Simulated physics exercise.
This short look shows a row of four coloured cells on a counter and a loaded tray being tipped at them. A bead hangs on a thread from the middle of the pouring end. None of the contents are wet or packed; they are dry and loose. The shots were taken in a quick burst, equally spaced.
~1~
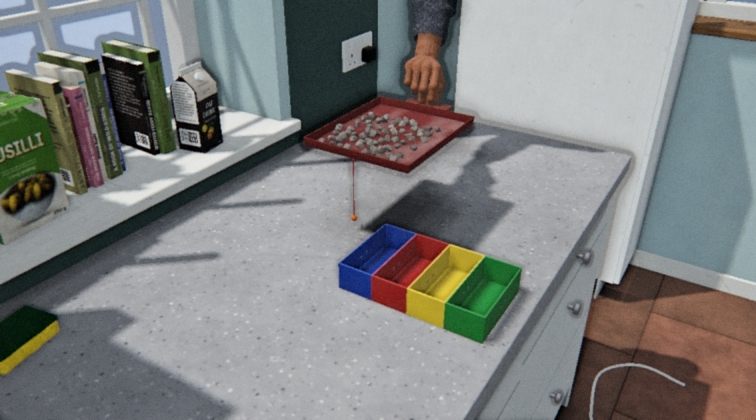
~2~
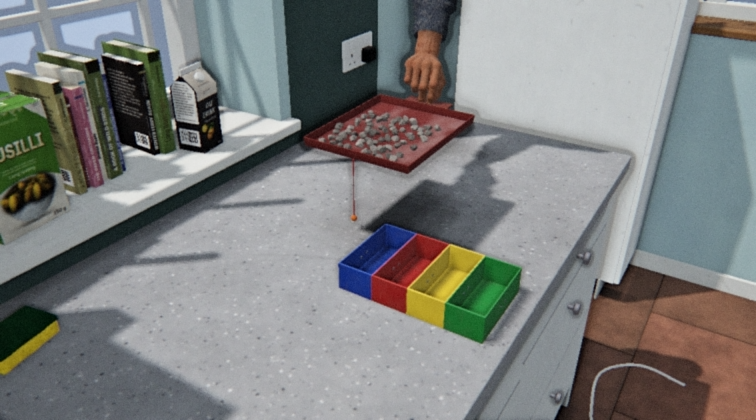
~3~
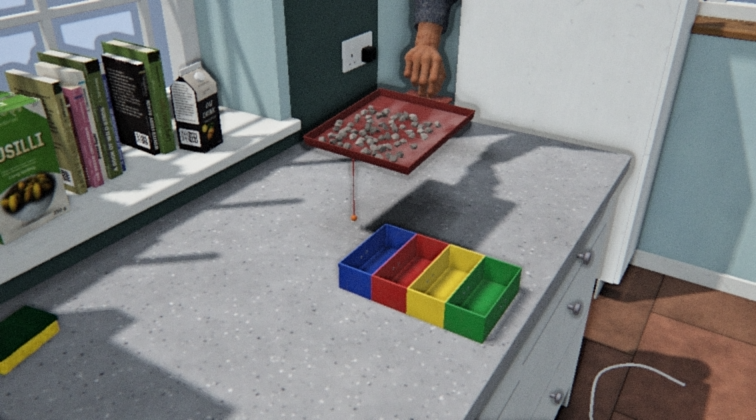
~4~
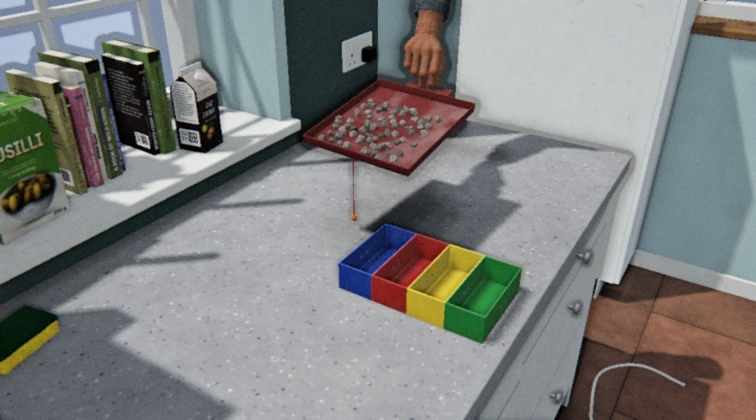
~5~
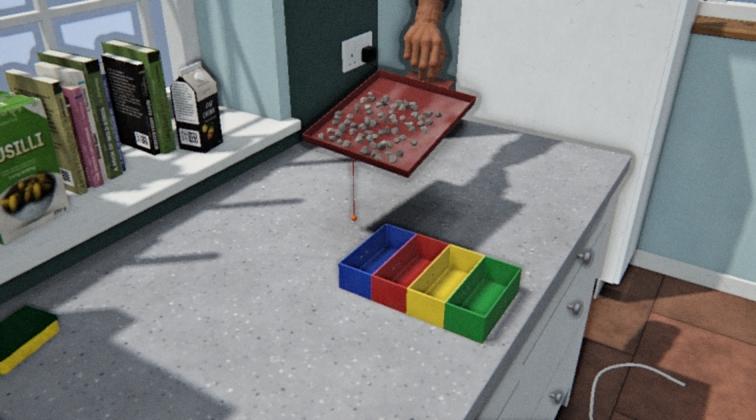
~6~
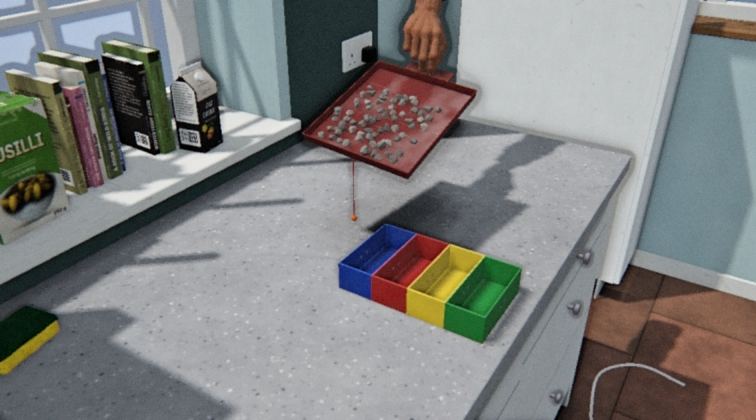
On a speckled kitchen counter, a hand at the far end of a red tray of gravel slowly raised that end, tilting the tray toward a row of blue, red, yellow and green boxes.
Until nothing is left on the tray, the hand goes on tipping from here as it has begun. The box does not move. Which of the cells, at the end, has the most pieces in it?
The blue cell has the most pieces in it.
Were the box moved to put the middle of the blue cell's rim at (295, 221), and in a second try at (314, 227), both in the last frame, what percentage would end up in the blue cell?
First position: Some 0 %; second position: Some 0 %.
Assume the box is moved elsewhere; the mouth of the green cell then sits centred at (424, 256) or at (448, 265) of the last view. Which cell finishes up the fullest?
In turn: Yellow; red.
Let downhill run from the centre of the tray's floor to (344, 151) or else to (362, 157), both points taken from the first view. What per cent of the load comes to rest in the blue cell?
In turn 0 and 20 in a hundred.
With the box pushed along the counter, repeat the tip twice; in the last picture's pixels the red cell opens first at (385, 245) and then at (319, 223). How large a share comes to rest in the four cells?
You'd see around 90 per cent and then around 80 per cent.
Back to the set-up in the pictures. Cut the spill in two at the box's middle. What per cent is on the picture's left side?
I'd guess close to 100 %.
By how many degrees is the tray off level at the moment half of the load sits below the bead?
The angle is roughly 110° at that point.
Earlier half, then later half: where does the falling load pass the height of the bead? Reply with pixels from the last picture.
Close to (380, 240), then close to (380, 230).
Soon after the last picture, tray tipped steeply; nearly all on the tray; a small part falling or outside the box.
A little later, tray tipped past a quarter turn; about a quarter on the tray; about a third in the blue cell; a small part in the red cell; about a quarter falling or outside the box.
Later still, tray tipped past a quarter turn; about half in the blue cell; about a quarter in the red cell; about a quarter falling or outside the box.
At rest, tray tipped past a quarter turn; about half in the blue cell; about a quarter in the red cell; none in the green cell; none in the yellow cell; about a quarter outside the box.
